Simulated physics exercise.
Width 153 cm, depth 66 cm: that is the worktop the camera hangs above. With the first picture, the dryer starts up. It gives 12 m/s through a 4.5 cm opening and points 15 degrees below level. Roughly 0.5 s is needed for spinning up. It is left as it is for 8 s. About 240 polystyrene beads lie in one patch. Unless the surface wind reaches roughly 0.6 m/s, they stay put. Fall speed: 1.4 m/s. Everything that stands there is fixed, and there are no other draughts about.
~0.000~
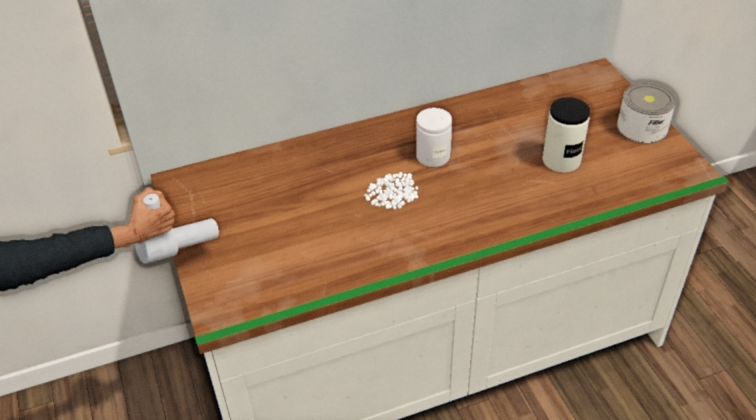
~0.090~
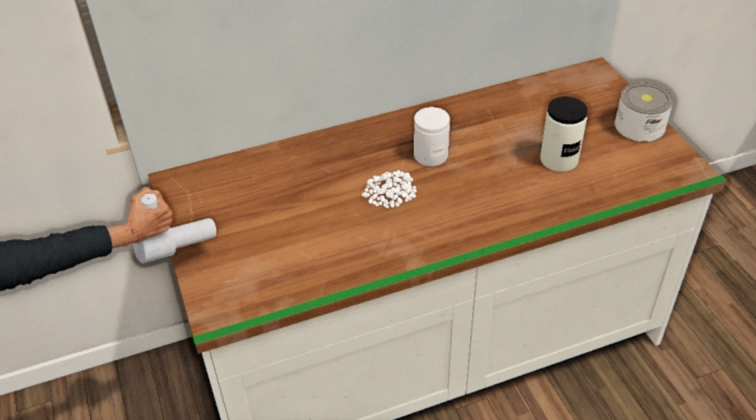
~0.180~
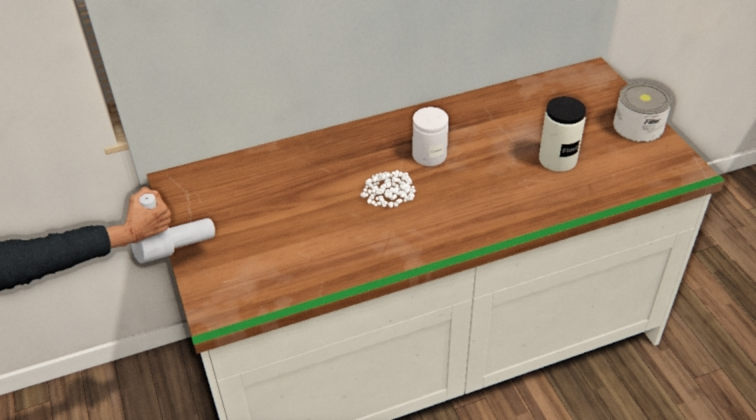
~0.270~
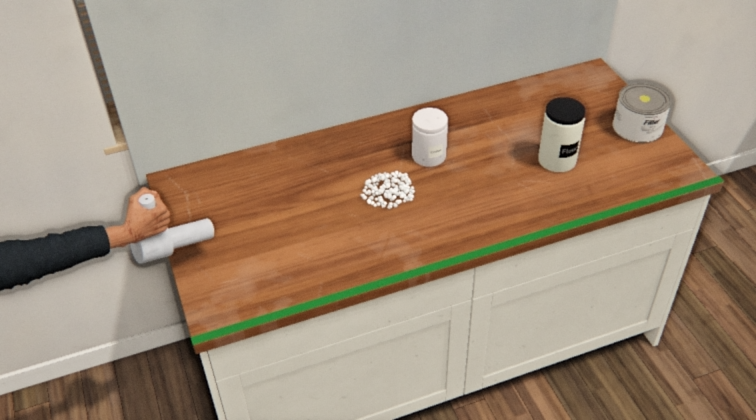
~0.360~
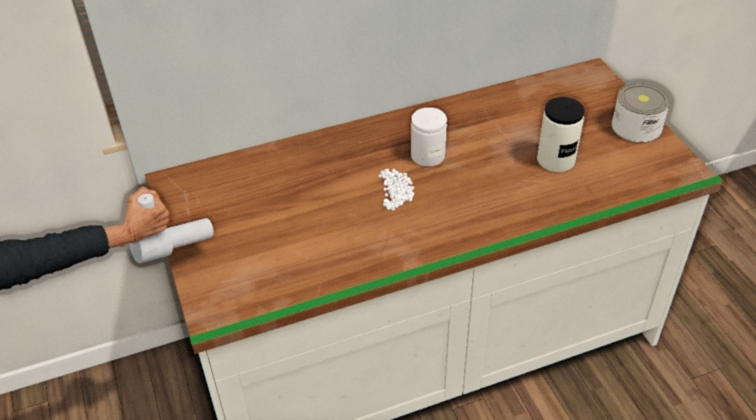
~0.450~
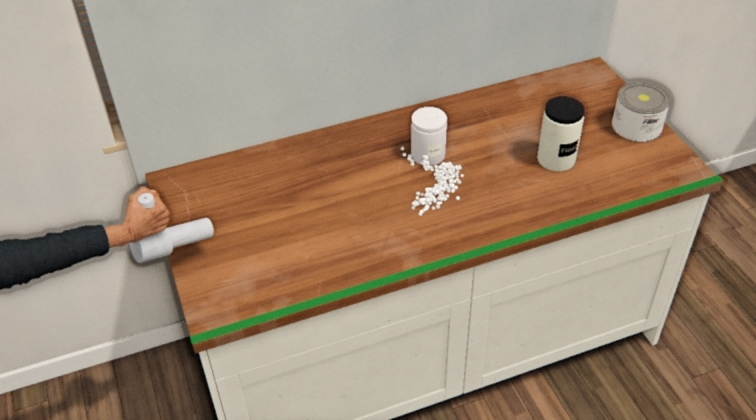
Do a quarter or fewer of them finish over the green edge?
No, more than a quarter do.
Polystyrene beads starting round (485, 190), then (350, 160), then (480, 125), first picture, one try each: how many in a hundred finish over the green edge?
Try by try: About 40 per cent, 0 per cent and 0 per cent.
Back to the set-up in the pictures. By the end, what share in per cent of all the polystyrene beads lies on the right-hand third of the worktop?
Around 0 per cent.
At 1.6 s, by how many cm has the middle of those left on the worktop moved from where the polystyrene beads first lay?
Measured offset: Approx. 80 cm.
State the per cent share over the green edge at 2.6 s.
I'd put it at about 50 percent.
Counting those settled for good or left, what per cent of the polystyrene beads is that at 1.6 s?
That works out to some 20 %.
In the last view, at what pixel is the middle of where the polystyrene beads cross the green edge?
Roughly at pixel (643, 205).
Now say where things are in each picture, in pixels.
The middle of the polystyrene beads is near (391, 192), none has stirred yet and the mouth of the dryer is at (214, 228), in the first picture.
The middle of the polystyrene beads is near (389, 192), none has stirred yet and the green edge is centred on (482, 256), in the second picture.
The middle of the polystyrene beads is near (388, 192), none has stirred yet, the top of a jar is at (431, 118) and the top of a jar is at (567, 108), in the third picture.
The middle of the polystyrene beads is near (387, 192) and none has stirred yet, in the fourth picture.
The middle of the polystyrene beads is near (398, 189), the farthest in sight from the dryer is at (405, 176) and about 50 % have left their places, in the fifth picture.
The middle of the polystyrene beads is near (439, 186), the farthest in sight from the dryer is at (459, 167) and all have left their places, in the sixth picture.
After 1.6 s, 81 % are on the move or not yet settled, 18 % are over the green edge; the middle of those still in play is near (678, 183).
After 2.6 s, 8 % are on the move or not yet settled, 48 % are over the green edge.
After 4.4 s, 2 % are on the move or not yet settled, 48 % are over the green edge.
After 8.0 s, at the end, 48 % are over the green edge.
